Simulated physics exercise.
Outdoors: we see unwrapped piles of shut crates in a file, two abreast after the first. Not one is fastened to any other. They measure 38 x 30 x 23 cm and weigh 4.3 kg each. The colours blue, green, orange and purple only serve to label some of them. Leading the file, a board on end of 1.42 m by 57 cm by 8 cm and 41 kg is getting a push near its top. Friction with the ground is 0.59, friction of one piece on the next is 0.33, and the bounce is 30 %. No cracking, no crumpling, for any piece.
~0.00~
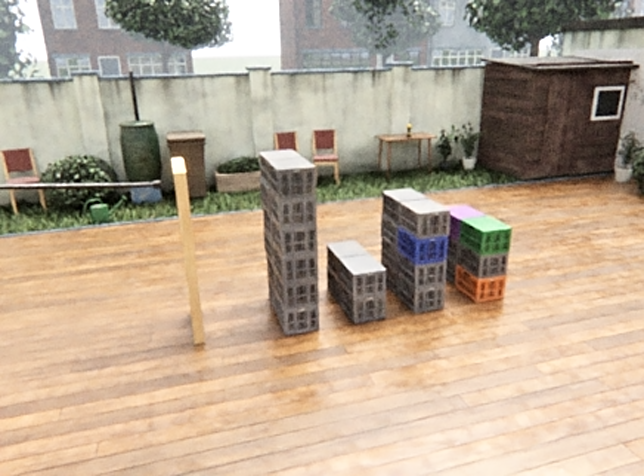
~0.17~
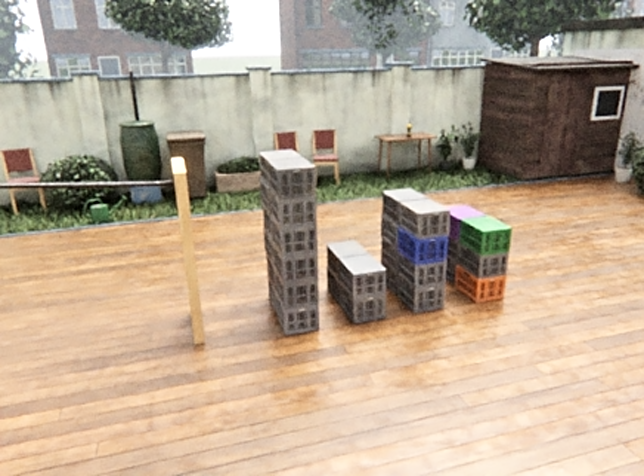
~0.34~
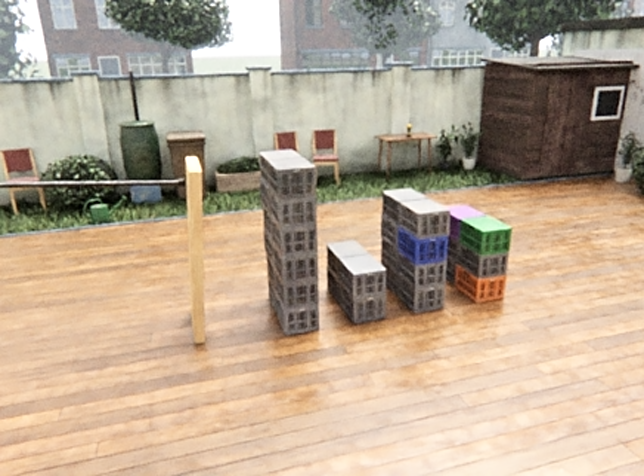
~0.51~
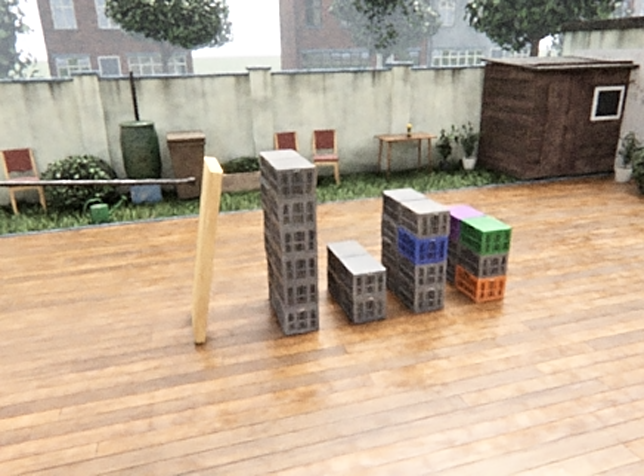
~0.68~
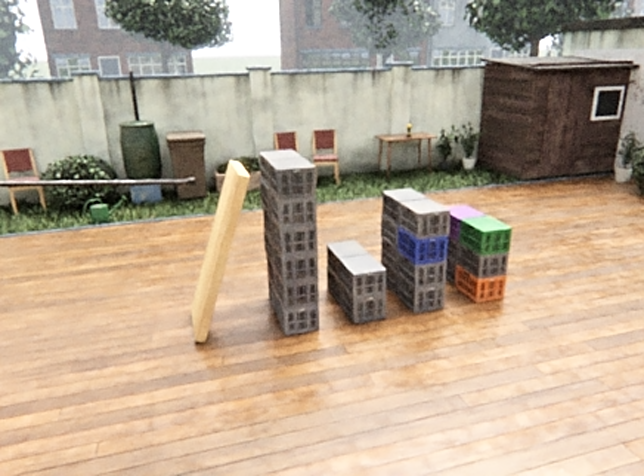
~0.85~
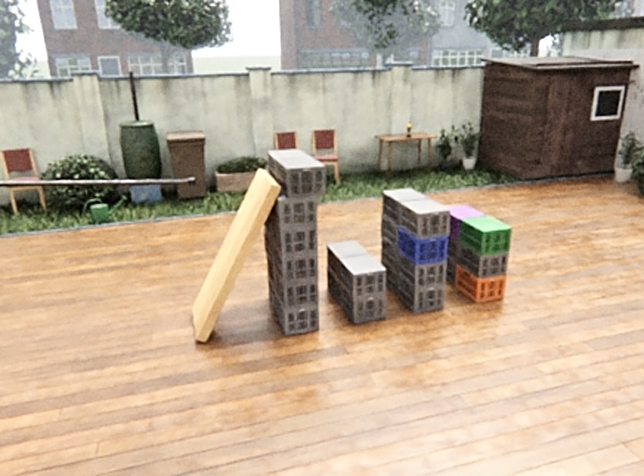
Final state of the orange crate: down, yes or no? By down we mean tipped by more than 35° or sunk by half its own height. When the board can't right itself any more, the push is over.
No.
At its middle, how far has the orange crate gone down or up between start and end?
0 cm lower.
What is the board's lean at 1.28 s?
Around 40 degrees.
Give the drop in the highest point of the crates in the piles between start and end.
I make it close to 40 cm.
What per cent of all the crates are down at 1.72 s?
At that instant, 25 percent.
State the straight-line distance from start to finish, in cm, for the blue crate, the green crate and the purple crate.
Roughly blue 10 cm, green 10 cm, purple 110 cm.
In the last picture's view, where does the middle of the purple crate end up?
I'd say its middle settles close to (543, 253).
By 1.28 s, board 42° from upright; 3 of the 30 crates down; orange crate unmoved.
By 1.72 s, board 50° from upright; 8 of the 30 crates down; orange crate unmoved; blue crate moved 20 mm.
By 3.46 s, board 60° from upright; 13 of the 30 crates down; orange crate unmoved; purple crate upside down.
When it is over (7.4 s), board 61° from upright; 16 of the 30 crates down; orange crate unmoved; purple crate upside down; blue crate moved 9 cm. In pixels of the last frame, middles, orange crate near (480, 281), purple crate near (543, 253).
